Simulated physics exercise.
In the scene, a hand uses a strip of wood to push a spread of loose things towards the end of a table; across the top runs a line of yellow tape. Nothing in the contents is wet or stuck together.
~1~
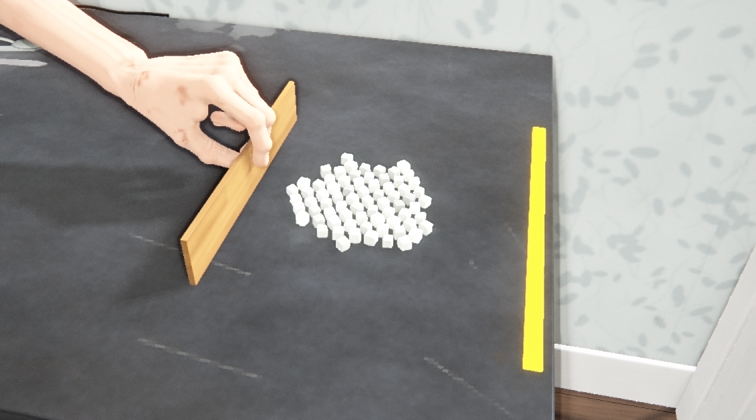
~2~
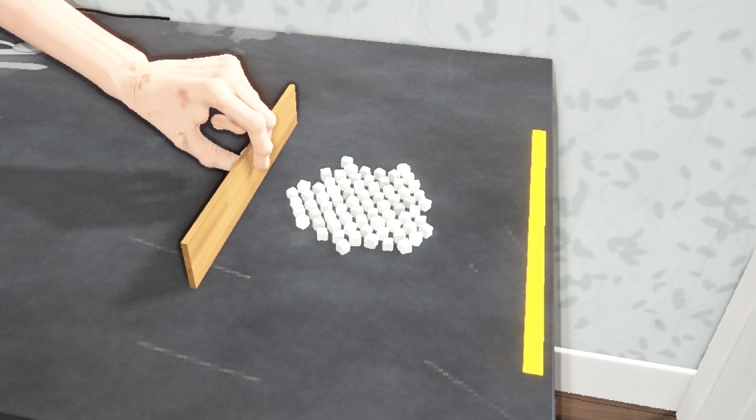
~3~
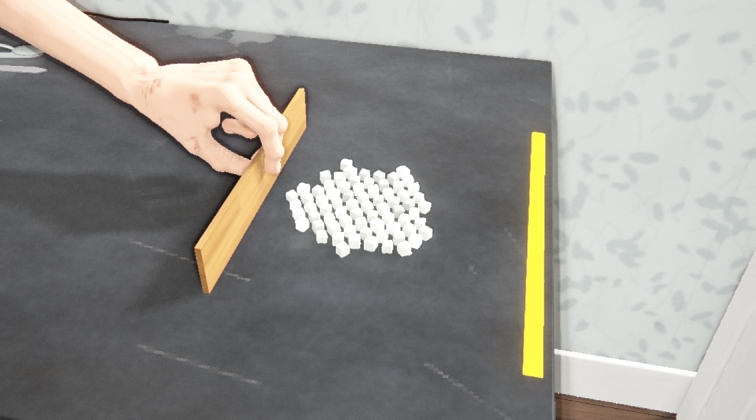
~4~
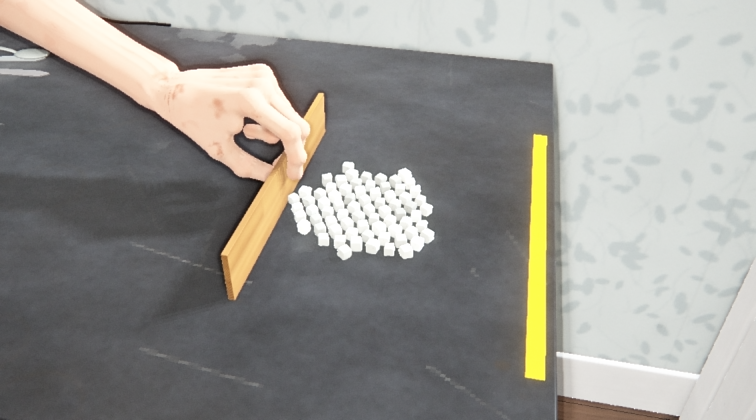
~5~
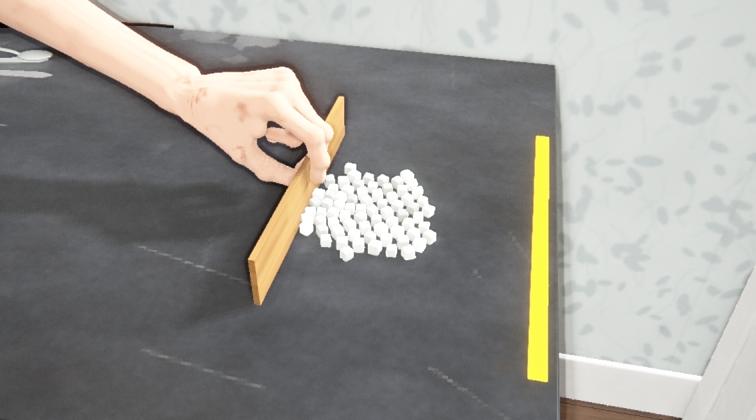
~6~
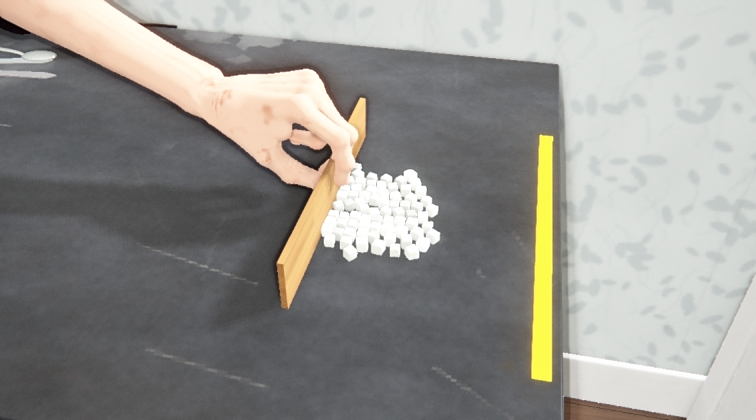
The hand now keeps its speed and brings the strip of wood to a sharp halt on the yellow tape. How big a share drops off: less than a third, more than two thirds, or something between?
The share that drops is going to exceed two thirds.
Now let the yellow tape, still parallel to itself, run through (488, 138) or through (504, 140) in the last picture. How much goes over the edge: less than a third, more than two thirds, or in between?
Less than a third, then less than a third.
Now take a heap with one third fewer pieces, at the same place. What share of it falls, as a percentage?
About 80 %.
Just after the last frame, strip of wood still moving, near (446, 181); heap all on the table, its front near (529, 228).
A moment on, strip of wood stopped at the yellow tape; heap the larger part over the edge.
When it is over, strip of wood stopped at the yellow tape; heap the larger part over the edge.
